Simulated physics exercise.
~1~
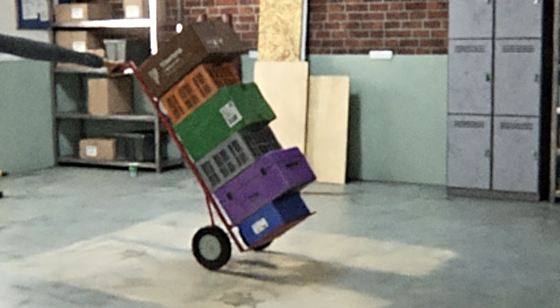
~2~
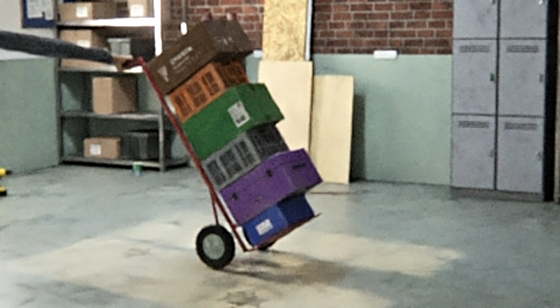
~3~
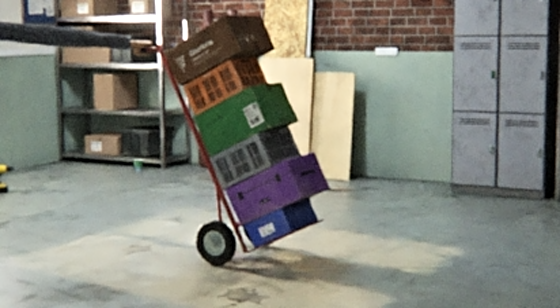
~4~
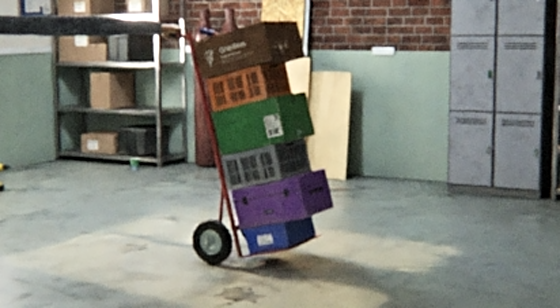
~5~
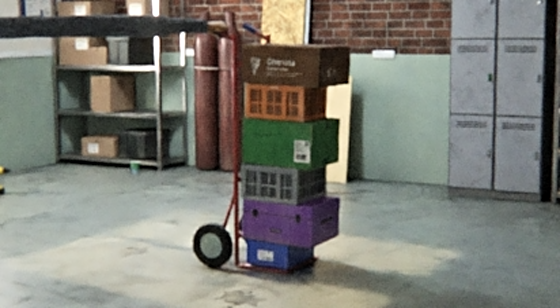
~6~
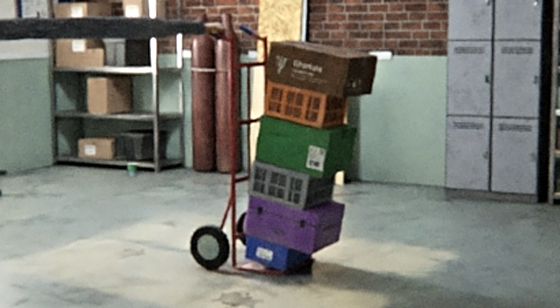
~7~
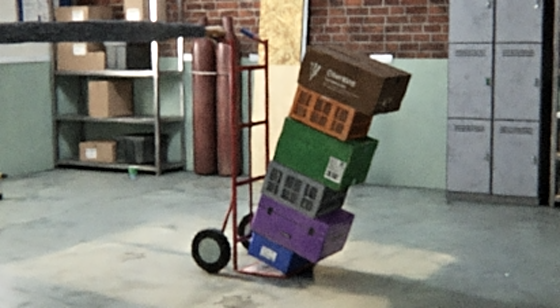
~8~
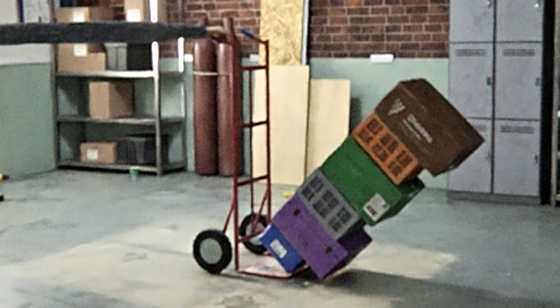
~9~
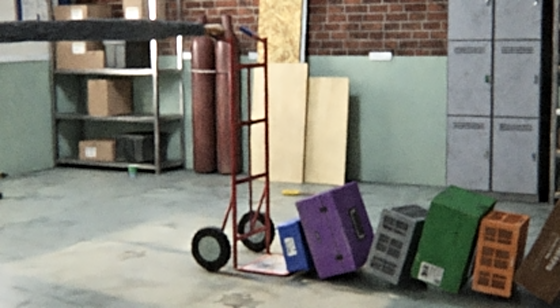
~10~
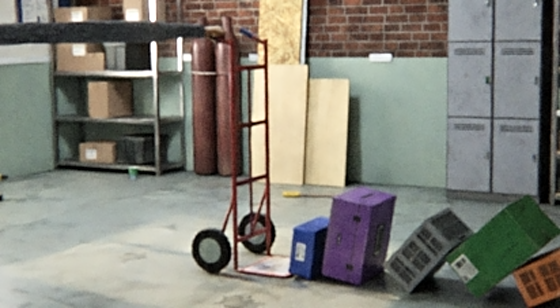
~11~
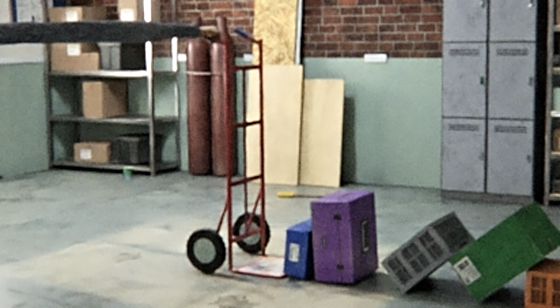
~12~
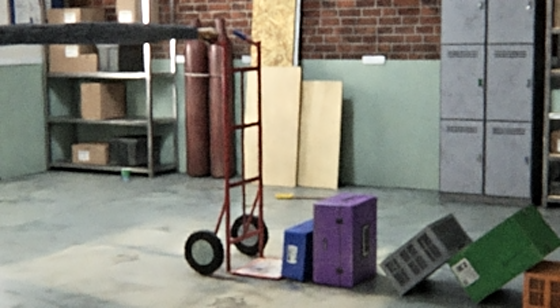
In a workshop with metal shelves, a brick wall and grey lockers, a dark arm at the left holds a red hand truck tilted back under a stack of six boxes and crates. The truck swings upright, and its plate comes down onto the floor. The stack keeps going, leaning right away from the frame, then topples. The brown box, orange crate, green parcel and grey crate spill across the floor to the right. At the end, the blue tote and purple toolbox lie tipped over by the plate of the upright truck.
